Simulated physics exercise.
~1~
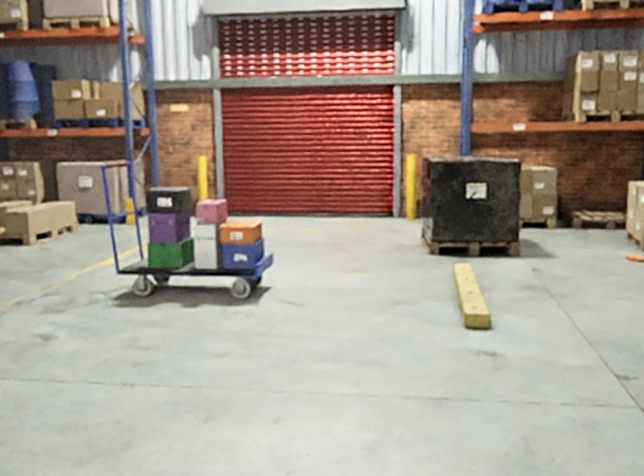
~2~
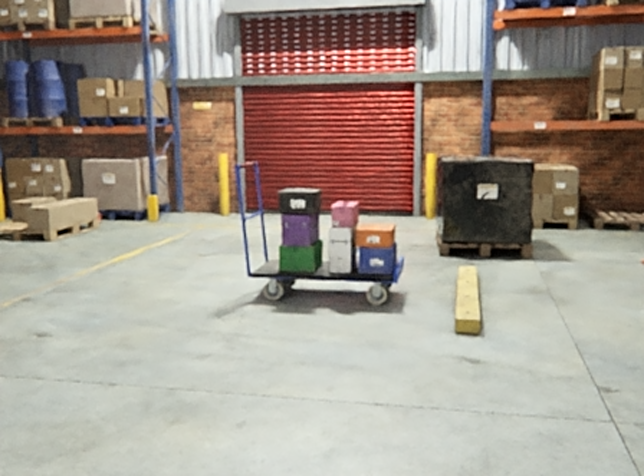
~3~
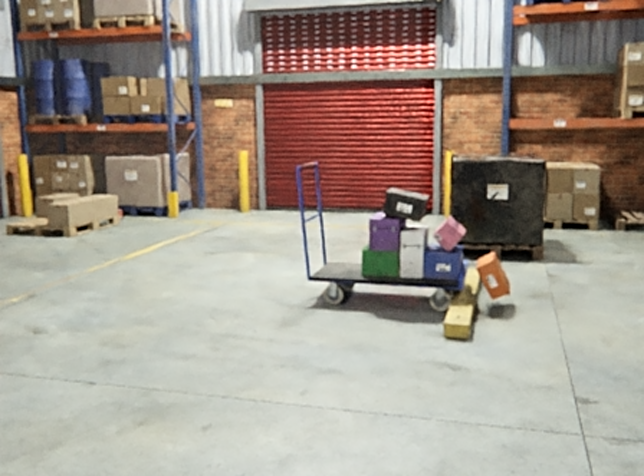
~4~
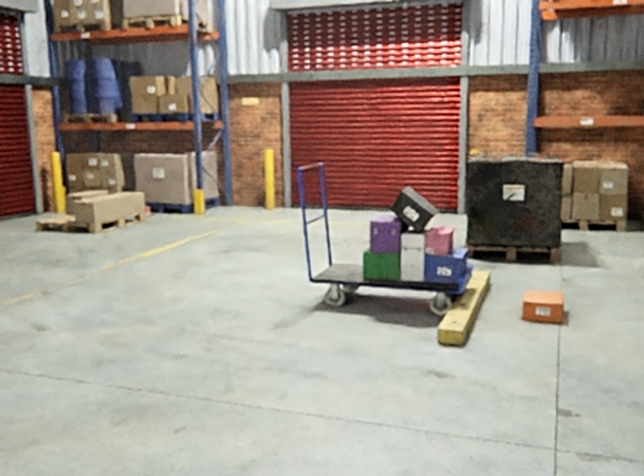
Loaded flatbed trolley rolling right into a yellow kerb and stopping, orange box tumbling to the floor, black box left tilted aboard.
